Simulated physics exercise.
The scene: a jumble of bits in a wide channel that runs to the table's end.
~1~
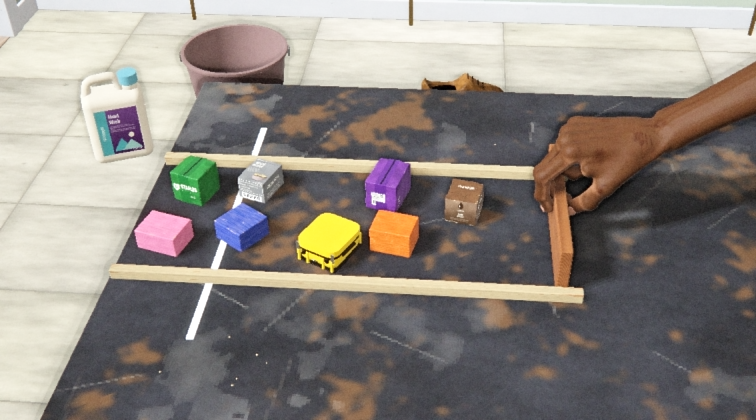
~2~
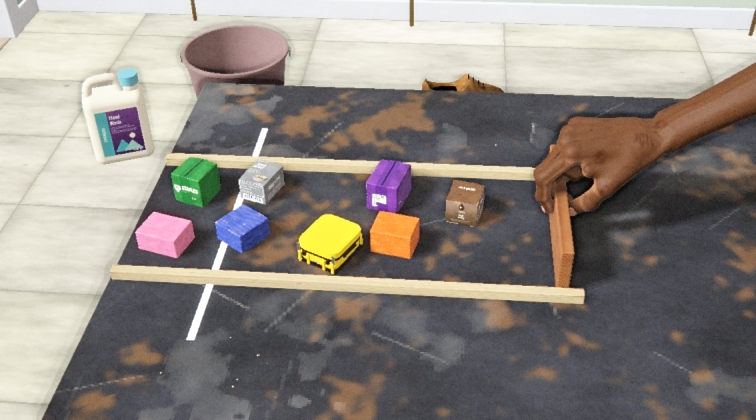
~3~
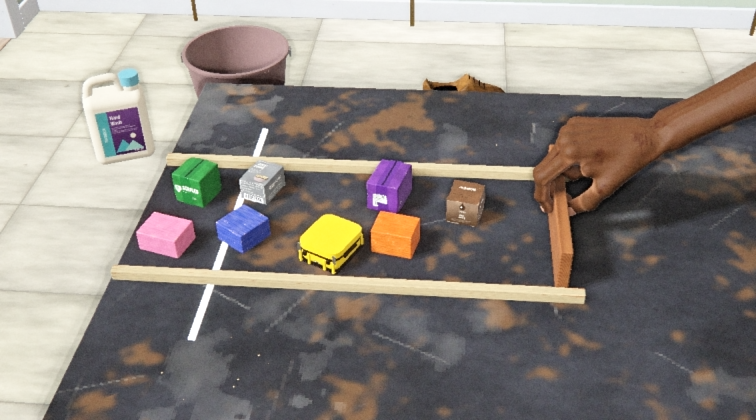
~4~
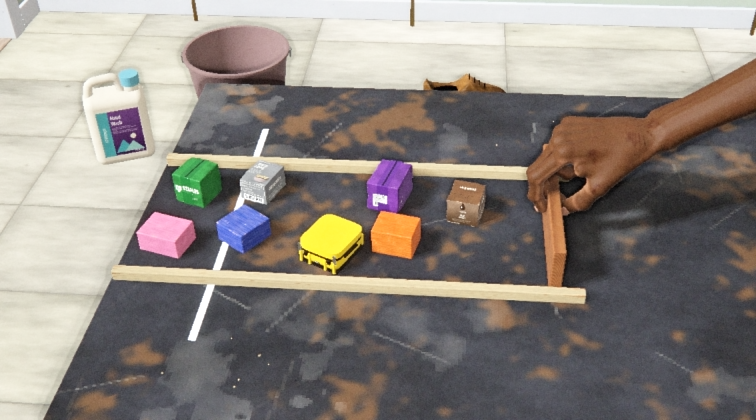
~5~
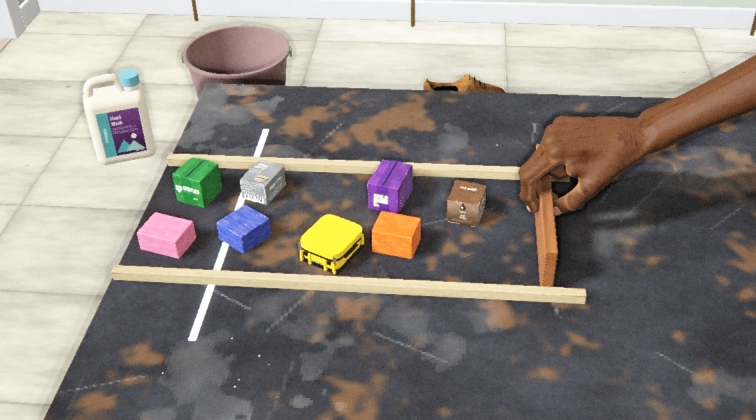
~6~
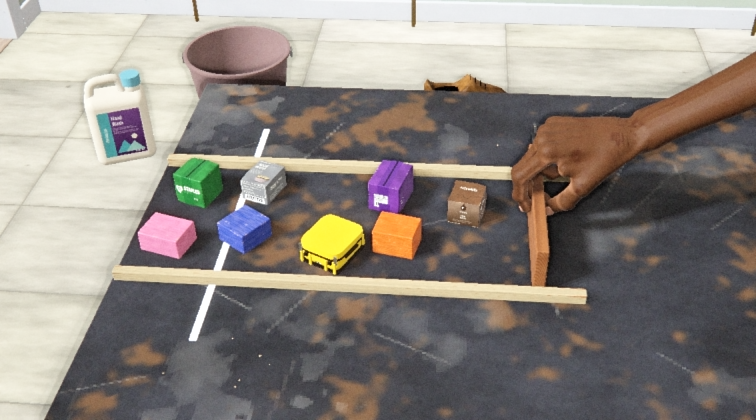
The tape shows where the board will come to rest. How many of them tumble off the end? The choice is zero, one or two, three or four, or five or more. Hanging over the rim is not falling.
The number that fall off is one or two.
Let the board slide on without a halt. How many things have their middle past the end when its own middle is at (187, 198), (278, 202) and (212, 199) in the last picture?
The counts: 5, 0 and 2.
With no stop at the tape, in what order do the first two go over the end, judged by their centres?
They are the pink block, then the green box.
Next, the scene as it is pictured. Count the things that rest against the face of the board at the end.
3 of them.
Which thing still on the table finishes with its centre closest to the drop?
Foremost is the green box.
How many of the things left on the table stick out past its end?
1 of them.
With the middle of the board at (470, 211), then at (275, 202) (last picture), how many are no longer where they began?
By then 1, and 8.
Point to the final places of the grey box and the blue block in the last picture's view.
First (188, 181), then (184, 211).
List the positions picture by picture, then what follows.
Pink block (165, 234); green box (196, 181); blue block (242, 227); board (558, 214); tape (232, 218), in the first frame.
Green box (196, 181); yellow case (331, 244), in the second frame.
Blue block (243, 228); brown box (466, 204), in the third frame.
Pink block (167, 235); purple box (390, 186), in the fourth frame.
Green box (198, 182); board (544, 213), in the fifth frame.
Pink block (167, 235); green box (198, 182); blue block (245, 229); board (537, 213); tape (235, 220), in the sixth frame.
Soon after, none off yet; pink block at rest near (167, 235); green box at rest near (198, 182); blue block at rest near (245, 229).
After that, none off yet; pink block at rest near (167, 235); green box at rest near (198, 182); blue block displaced about its own width near (219, 223).
In the end, the number that fall off is one or two; gone, pink block.
